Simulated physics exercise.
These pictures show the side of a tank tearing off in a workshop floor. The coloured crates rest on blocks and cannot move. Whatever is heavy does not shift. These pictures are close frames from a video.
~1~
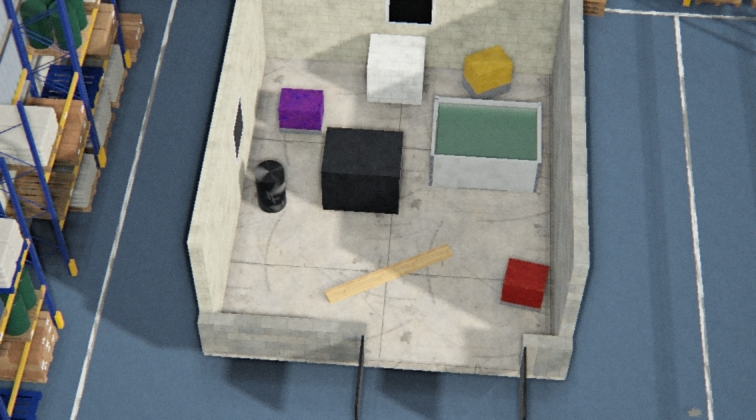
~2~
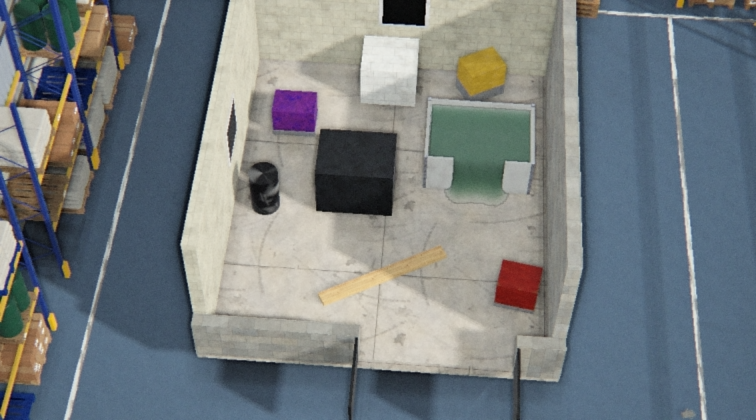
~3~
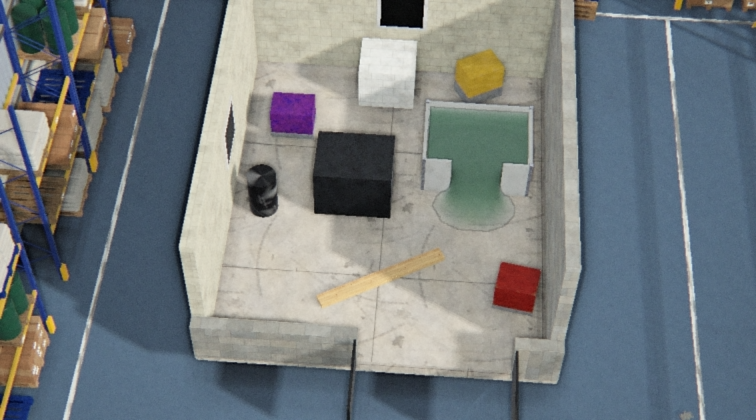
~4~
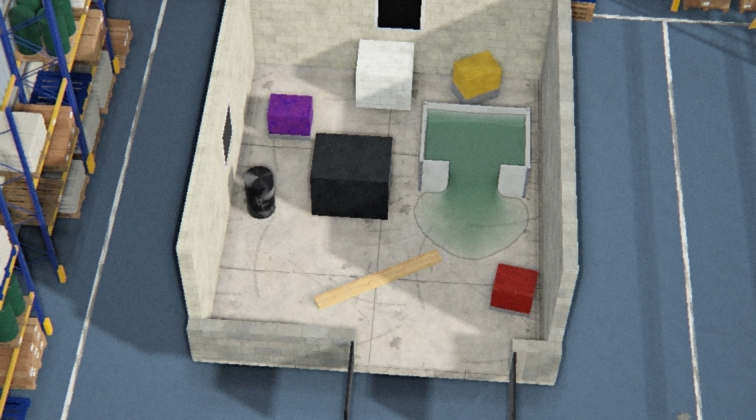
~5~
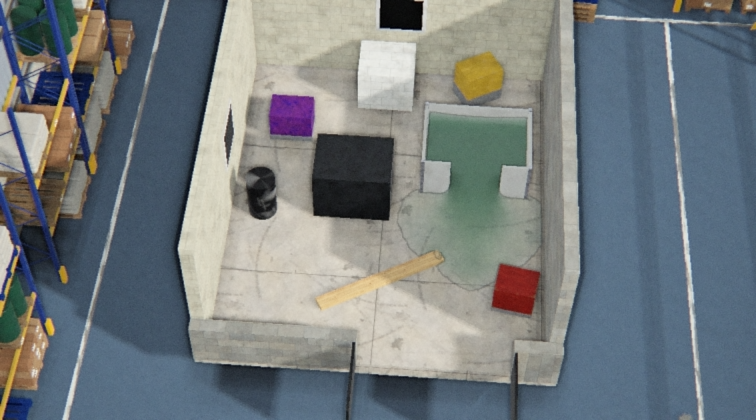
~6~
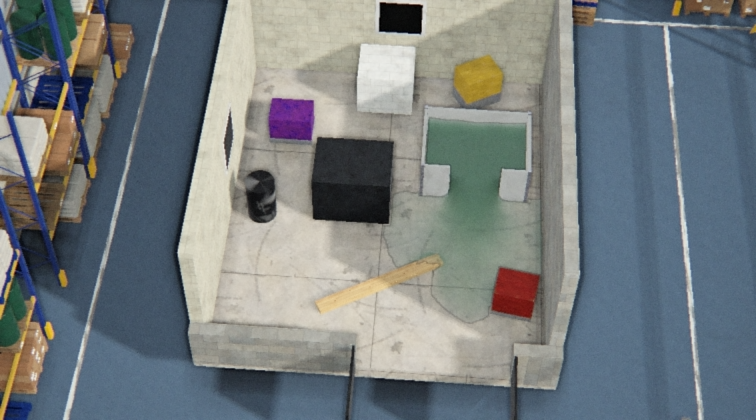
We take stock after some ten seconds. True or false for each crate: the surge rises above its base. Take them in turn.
Red crate: True; purple crate: False; yellow crate: False.
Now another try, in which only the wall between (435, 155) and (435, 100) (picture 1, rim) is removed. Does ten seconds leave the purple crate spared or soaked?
Outcome noted - purple crate goes wet.
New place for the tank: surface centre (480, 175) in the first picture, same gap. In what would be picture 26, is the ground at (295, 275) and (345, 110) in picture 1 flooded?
The first is wetted, and then the second is not reached.
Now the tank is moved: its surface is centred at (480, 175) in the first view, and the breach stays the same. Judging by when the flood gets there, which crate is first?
My pick is the red crate.
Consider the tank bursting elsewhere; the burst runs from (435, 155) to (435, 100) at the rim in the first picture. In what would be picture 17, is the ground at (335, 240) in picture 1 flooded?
Result for the point: Spared.
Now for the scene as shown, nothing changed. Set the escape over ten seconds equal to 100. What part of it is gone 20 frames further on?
Log: Around 50 %, estimated.
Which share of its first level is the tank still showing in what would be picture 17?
Around 42 percent.
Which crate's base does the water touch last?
I say the purple one.
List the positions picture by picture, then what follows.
Still water in the open tank at (487, 132), in the first frame.
The front is at (503, 198), out from the gap at (477, 180), in the second frame.
The front is at (491, 227), out from the gap at (475, 183), in the third frame.
The front is at (475, 256), out from the gap at (473, 184), in the fourth frame.
Water pours out at (474, 185) and has run to (476, 286), in the fifth frame.
The front is at (478, 317), out from the gap at (474, 188), in the sixth frame.
A moment on, water covers 30 % of the floor; the red crate water round its plinth, the purple crate not reached, the yellow crate not reached.
Next, water covers 45 % of the floor; the red crate water round its plinth, the purple crate not reached, the yellow crate not reached.
Then, water covers 50 % of the floor; the red crate water round its plinth, the purple crate not reached, the yellow crate not reached.
Later, water covers 60 % of the floor; the red crate water round its plinth, the purple crate not reached, the yellow crate water round its plinth.
In the end, water covers 75 % of the floor; the red crate was topped, the purple crate stayed above the water, the yellow crate stayed above the water.
